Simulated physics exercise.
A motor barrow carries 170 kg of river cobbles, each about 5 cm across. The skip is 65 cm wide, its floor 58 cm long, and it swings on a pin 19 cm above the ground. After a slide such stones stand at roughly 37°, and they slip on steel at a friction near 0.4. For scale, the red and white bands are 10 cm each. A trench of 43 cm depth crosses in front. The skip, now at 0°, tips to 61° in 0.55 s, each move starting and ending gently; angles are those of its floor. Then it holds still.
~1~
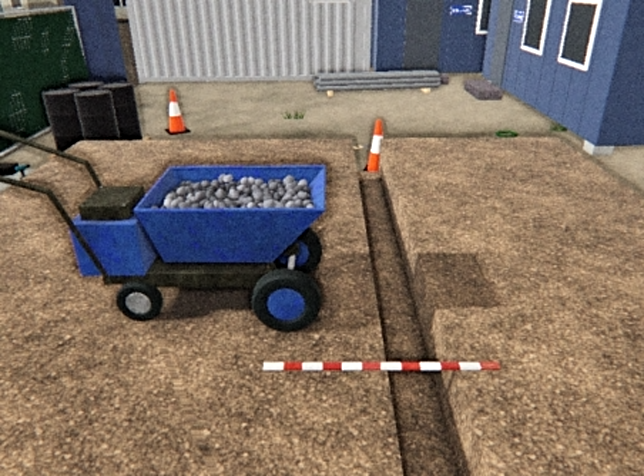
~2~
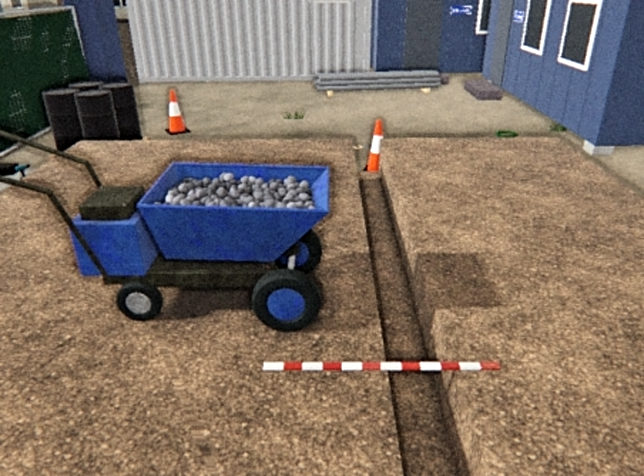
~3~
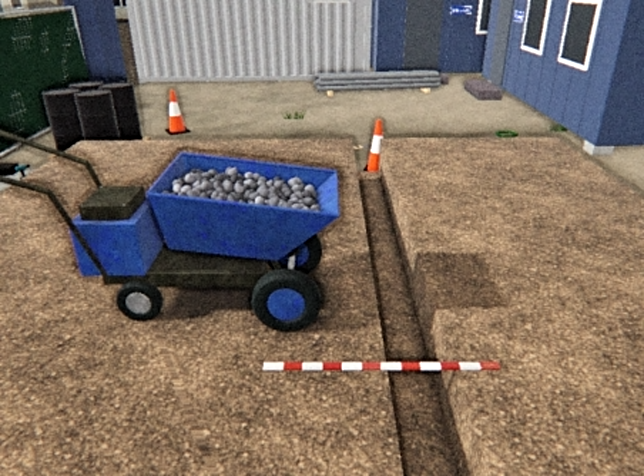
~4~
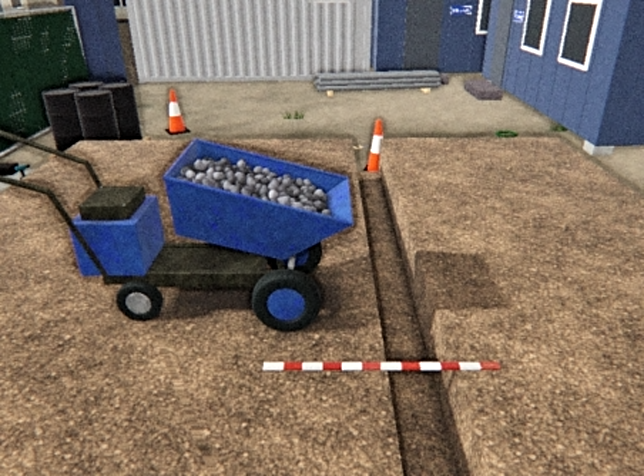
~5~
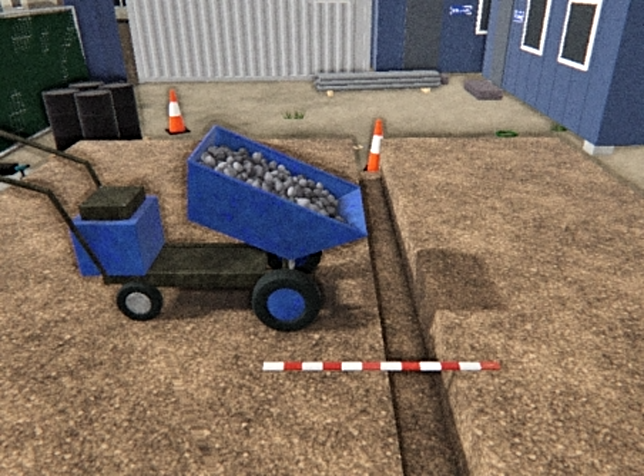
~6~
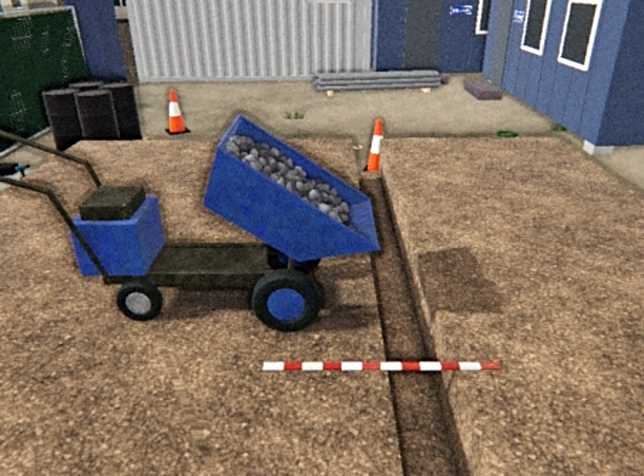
On a building site, a blue motor barrow stands beside a narrow trench, its stone-filled skip tilting steadily forward to the right.
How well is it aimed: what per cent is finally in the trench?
Roughly 51 per cent ends in the trench.
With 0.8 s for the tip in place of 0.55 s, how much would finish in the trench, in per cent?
It would be near 60 per cent.
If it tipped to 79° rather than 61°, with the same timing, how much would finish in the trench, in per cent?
It would be near 50 per cent.
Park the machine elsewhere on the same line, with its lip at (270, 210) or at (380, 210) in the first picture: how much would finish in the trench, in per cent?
First some 70, then 10 per cent.
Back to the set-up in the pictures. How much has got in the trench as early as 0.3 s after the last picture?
Some 10 per cent.
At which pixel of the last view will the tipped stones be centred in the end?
Around (429, 305).
Then, 0.1 s after the last picture the floor is at 51°, 100 % in the skip; the foremost stones are at (368, 246).
Then, 0.3 s after the last picture the floor is at 61°, 88 % in the skip, 12 % in the trench; the foremost stones are at (442, 288).
Then, 0.7 s after the last picture the floor is at 61°, 33 % in the skip, 22 % in the trench, 44 % past the trench; the foremost stones are at (567, 289).
Then, 2.7 s after the last picture the floor is at 61°, 3 % in the skip, 51 % in the trench, 46 % past the trench; the foremost stones are past the picture's edge.
